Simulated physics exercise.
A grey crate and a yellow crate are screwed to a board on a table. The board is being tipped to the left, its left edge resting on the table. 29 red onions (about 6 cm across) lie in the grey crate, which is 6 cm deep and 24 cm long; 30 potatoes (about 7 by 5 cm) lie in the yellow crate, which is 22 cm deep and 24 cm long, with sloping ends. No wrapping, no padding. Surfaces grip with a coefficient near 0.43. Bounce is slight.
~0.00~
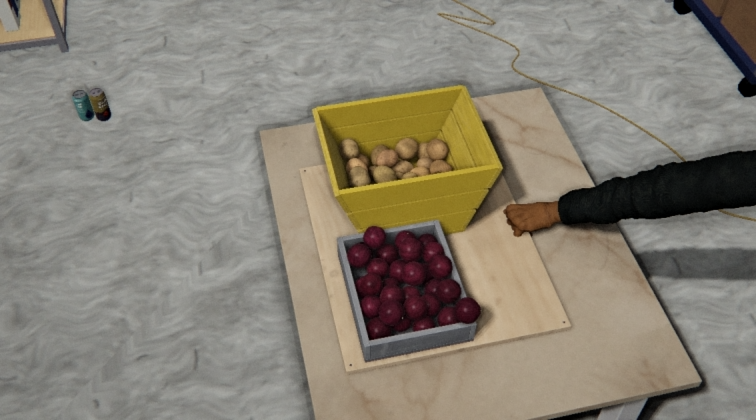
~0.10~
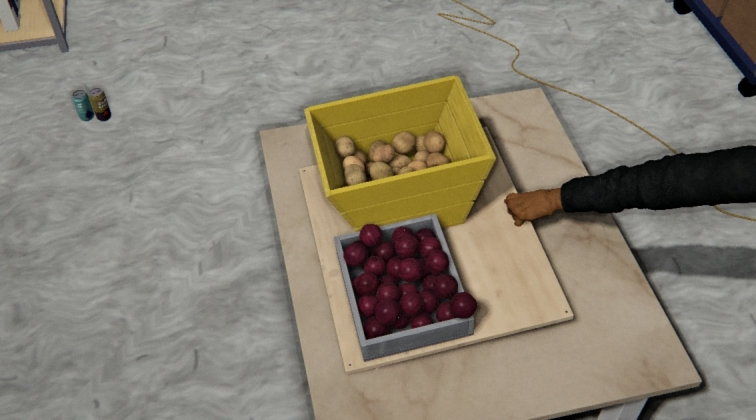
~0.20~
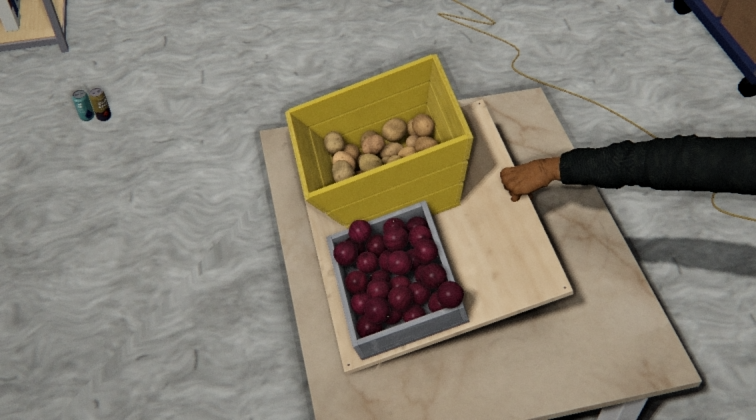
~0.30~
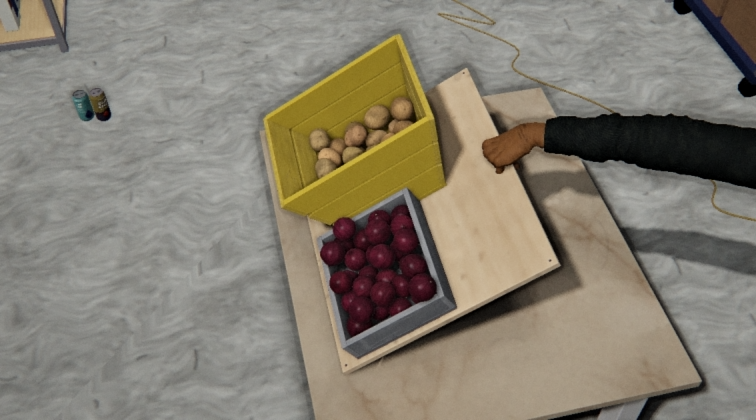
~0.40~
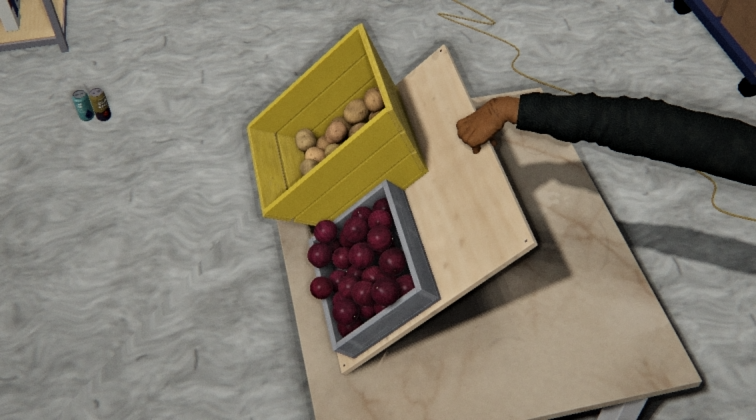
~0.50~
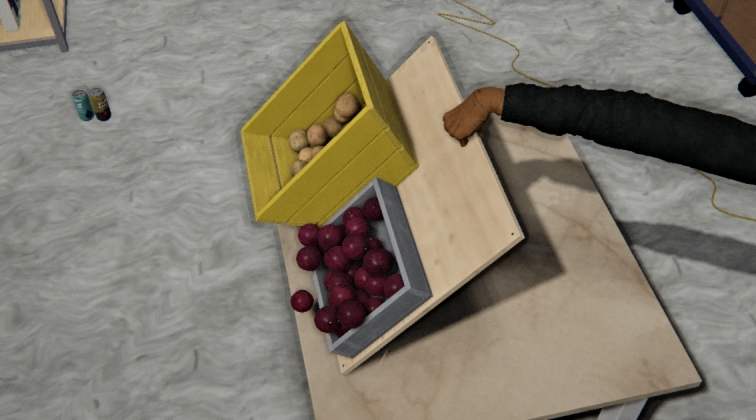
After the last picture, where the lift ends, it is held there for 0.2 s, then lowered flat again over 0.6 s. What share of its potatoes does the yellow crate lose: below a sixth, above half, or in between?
Out of the yellow crate go fewer than one in six of the potatoes.
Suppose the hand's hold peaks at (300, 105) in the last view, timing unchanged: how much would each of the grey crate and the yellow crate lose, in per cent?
In that case grey crate 90, yellow crate 100 per cent.
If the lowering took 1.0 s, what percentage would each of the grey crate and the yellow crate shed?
Then grey crate 40, yellow crate 0 per cent.
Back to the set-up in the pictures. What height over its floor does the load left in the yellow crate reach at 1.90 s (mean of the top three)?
About 12 cm.
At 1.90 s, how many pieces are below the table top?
Roughly 12.
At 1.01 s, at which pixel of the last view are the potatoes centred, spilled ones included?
At about (375, 165).
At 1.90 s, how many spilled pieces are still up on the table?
About 0.
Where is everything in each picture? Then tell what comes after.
In the first picture (each is followed by its nearest rim corner in this view), yellow crate, (340, 192); grey crate, (370, 343); 0° from level; none out.
The second picture shows yellow crate, (331, 193); grey crate, (366, 343); 5° from level.
The third picture shows yellow crate, (309, 195); grey crate, (358, 342); 17° from level.
The fourth picture shows yellow crate, (284, 203); grey crate, (346, 343); 30° from level.
The fifth picture shows yellow crate, (265, 212); grey crate, (337, 346); 42° from level.
The sixth picture shows yellow crate, (257, 216); grey crate, (333, 347); 47° from level; 1 out, the lowest onion at (302, 301).
After 0.72 s, tilt 47°; grey crate 20 in, 9 out and yellow crate 30 in, 0 out.
After 1.01 s, tilt 22°; grey crate 17 in, 12 out and yellow crate 30 in, 0 out.
After 1.40 s, tilt 0°; grey crate 17 in, 12 out and yellow crate 30 in, 0 out.
When it is over (at 1.90 s), grey crate 17 in, 12 out and yellow crate 30 in, 0 out. Asked share, 0 of 30, 0 per cent.
